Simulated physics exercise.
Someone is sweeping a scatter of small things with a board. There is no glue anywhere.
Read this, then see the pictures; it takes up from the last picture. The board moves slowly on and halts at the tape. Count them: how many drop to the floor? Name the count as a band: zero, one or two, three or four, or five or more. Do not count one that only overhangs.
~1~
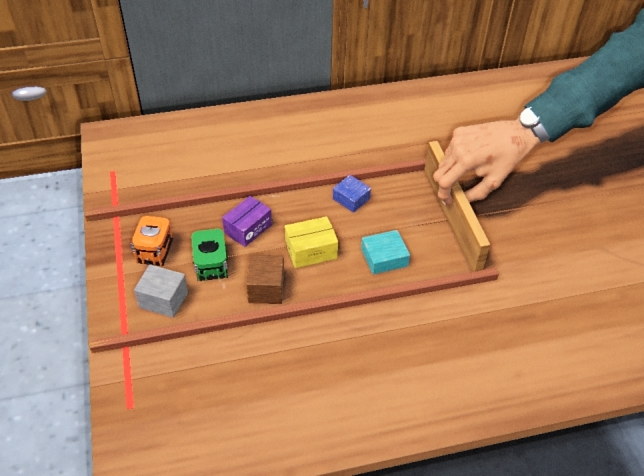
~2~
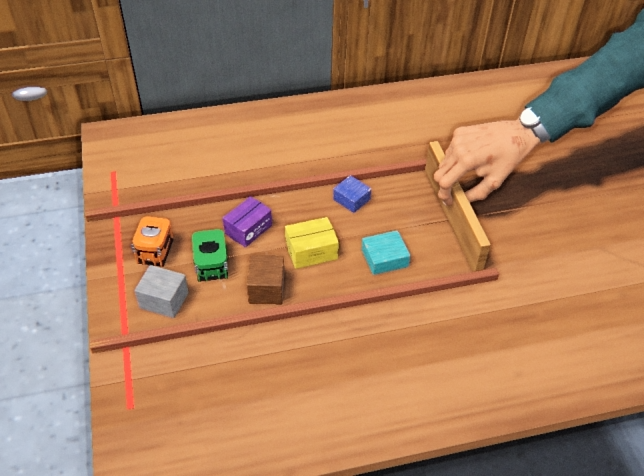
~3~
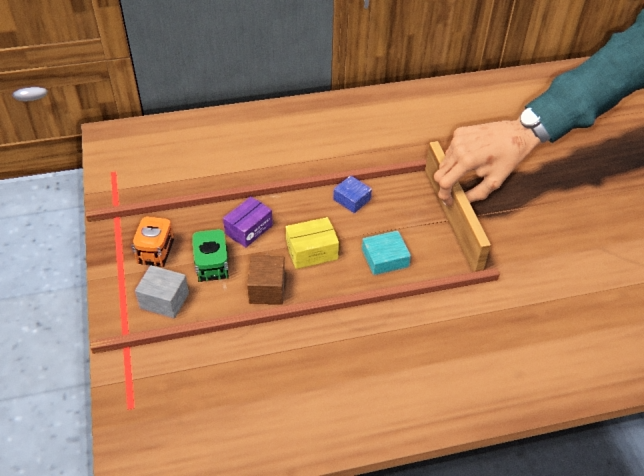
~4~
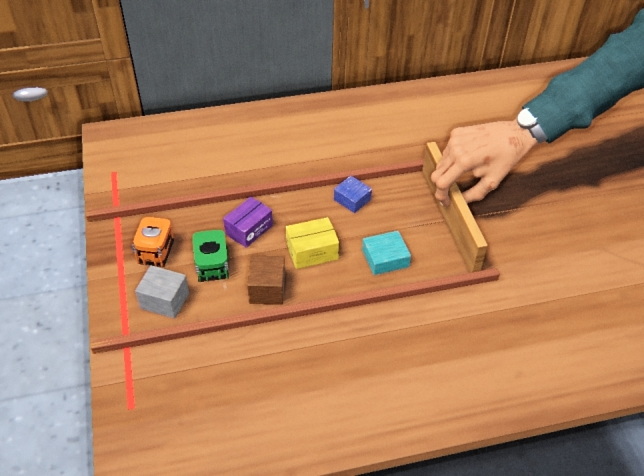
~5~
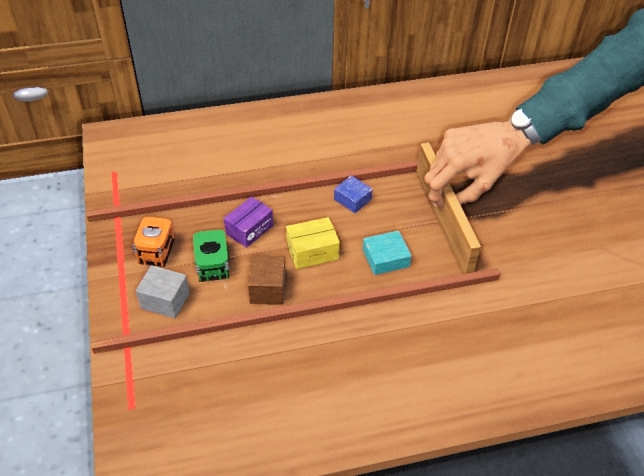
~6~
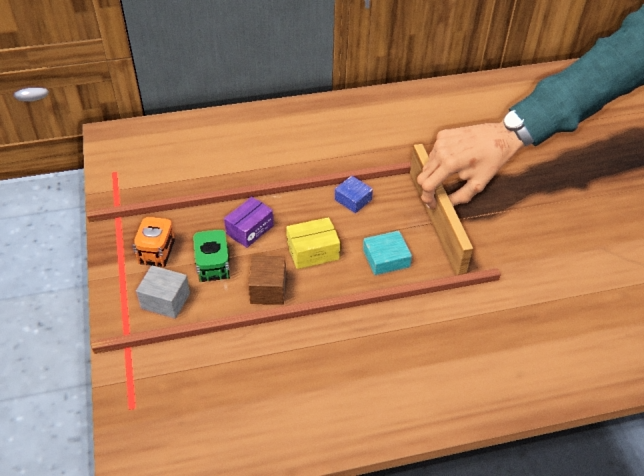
The count falls in the five or more band.
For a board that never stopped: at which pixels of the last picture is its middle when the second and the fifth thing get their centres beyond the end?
Its middle is near (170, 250) and then near (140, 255).
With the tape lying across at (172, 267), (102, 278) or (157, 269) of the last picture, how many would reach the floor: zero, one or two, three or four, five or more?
One to two; five or over; either one or two.
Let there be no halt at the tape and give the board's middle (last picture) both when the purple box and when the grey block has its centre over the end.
First one: Around (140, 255). Other one: Around (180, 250).
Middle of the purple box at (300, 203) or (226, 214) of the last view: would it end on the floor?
Per position - not saved; not saved.
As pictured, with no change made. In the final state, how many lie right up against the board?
The count is 3.
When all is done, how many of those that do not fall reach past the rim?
Expected count: 2.
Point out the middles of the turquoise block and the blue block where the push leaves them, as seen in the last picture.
They come to rest around (102, 301) and (104, 228).
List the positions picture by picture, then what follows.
Orange case (153, 241); grey block (162, 291); green case (210, 255); board (455, 205); tape (120, 274), in the first frame.
Grey block (162, 291); purple box (248, 222), in the second frame.
Green case (211, 256); brown block (267, 280), in the third frame.
Orange case (154, 242); board (452, 205), in the fourth frame.
Grey block (163, 292); blue block (353, 194), in the fifth frame.
Orange case (155, 242); grey block (164, 292); green case (212, 256); board (439, 208); tape (122, 275), in the sixth frame.
A little later, none off yet; orange case at rest near (155, 242); grey block at rest near (164, 292); green case at rest near (212, 256).
Next, none off yet; orange case at rest near (155, 242); grey block at rest near (164, 292); green case moving near (204, 255).
Later still, none off yet; orange case shifted about its own width near (92, 247); grey block shifted well along near (79, 309); green case shifted well along near (118, 271).
When it is over, the number that fall off is five or more; down, brown block, purple box, green case, grey block and orange case.
